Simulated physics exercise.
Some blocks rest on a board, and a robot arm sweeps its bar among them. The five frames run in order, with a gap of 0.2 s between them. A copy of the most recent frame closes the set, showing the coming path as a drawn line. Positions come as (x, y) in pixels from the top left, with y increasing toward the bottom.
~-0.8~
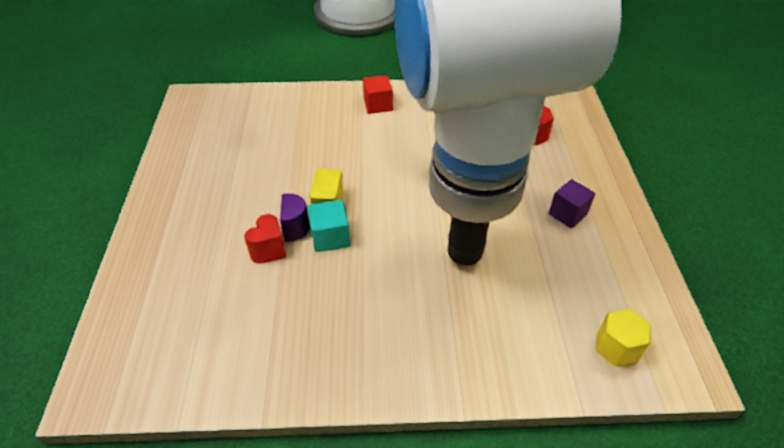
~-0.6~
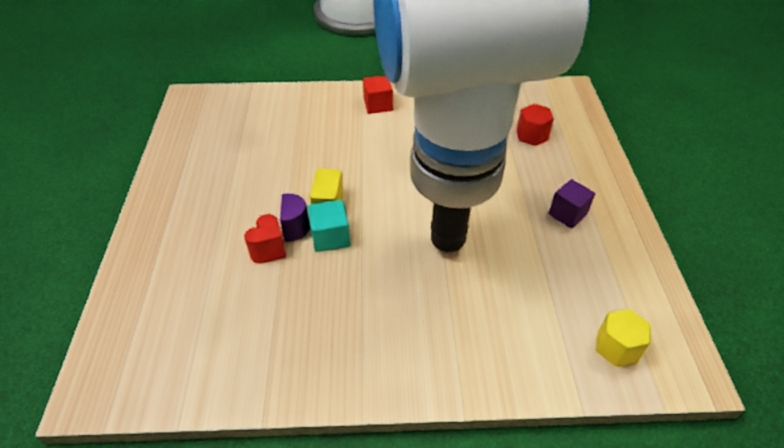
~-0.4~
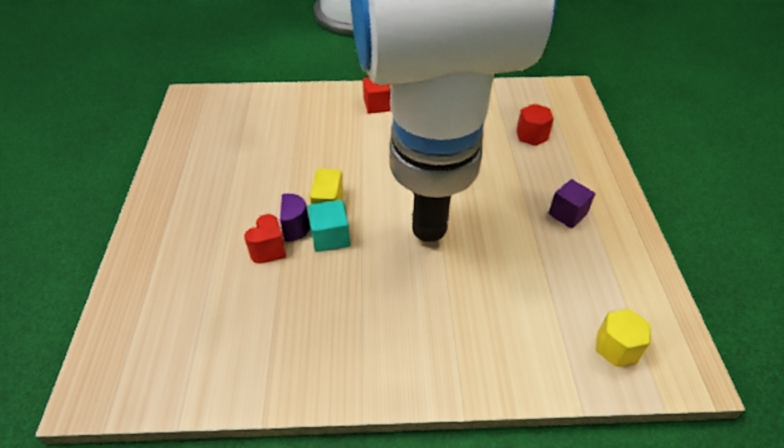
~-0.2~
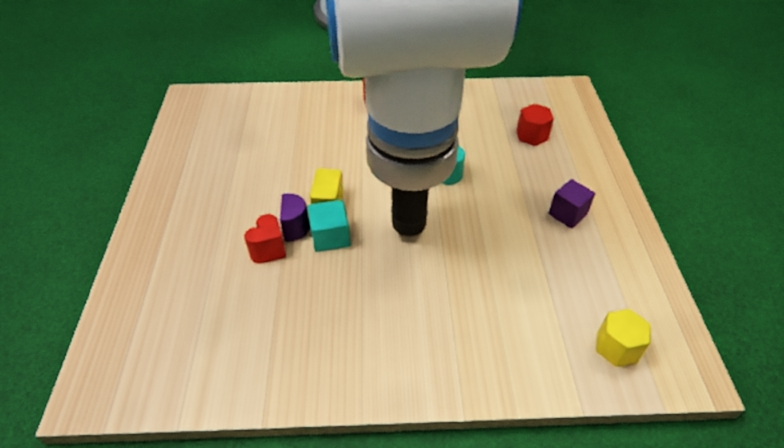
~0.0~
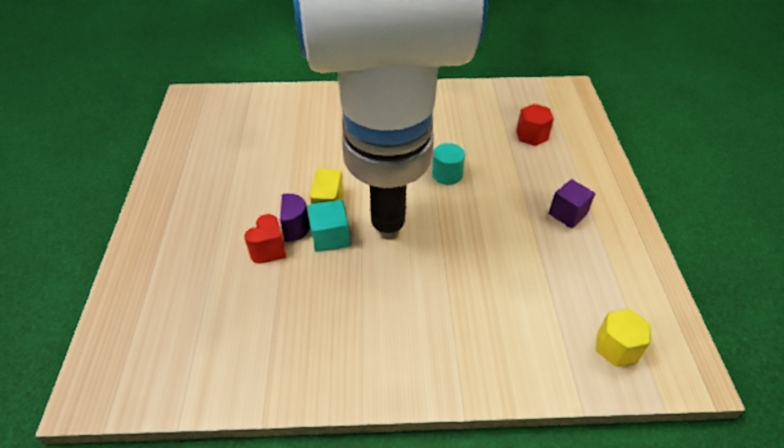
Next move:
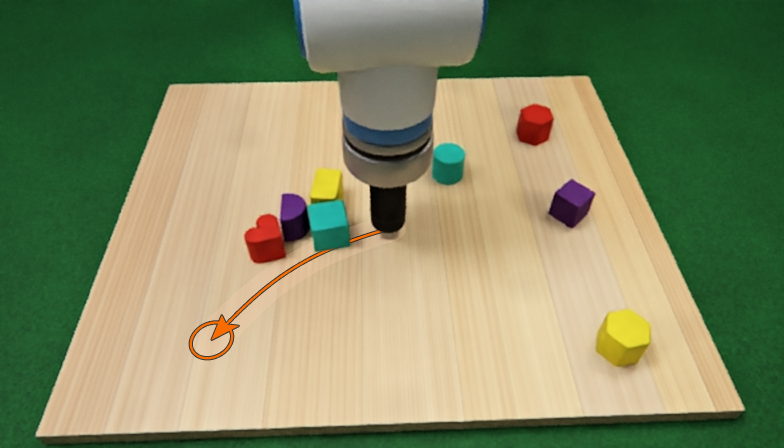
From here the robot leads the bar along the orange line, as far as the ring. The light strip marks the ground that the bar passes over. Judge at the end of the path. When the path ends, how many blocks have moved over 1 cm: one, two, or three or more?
The answer is two blocks, counting only moves over 1 cm.
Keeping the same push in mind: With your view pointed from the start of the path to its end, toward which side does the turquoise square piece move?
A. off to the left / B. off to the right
B: Off to the right.
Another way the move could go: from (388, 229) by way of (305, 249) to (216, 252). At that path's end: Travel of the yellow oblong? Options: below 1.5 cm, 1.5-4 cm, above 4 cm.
Within 1.5 cm.
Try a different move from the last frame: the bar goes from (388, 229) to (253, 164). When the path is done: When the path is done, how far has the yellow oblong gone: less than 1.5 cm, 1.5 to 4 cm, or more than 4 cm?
That block covers upwards of 4 cm.
Path on the board, from (388, 229) over (326, 251) and (266, 287) to (212, 340).
On the path given first. One third of the way, bar at (324, 244); red heart-shaped block at (260, 228), turned 15° anticlockwise; purple half-round block at (267, 196), turned 30° anticlockwise; turquoise square piece at (292, 214), turned 60° clockwise.
Two thirds of the way, bar at (263, 281); red heart-shaped block at (259, 228), turned 20° anticlockwise; purple half-round block at (266, 195), turned 25° anticlockwise; turquoise square piece at (290, 213), turned 65° clockwise.
At the end, bar at (208, 333); red heart-shaped block at (259, 228), turned 20° anticlockwise; purple half-round block at (266, 195), turned 25° anticlockwise; yellow oblong in place; turquoise square piece at (290, 213), turned 65° clockwise.
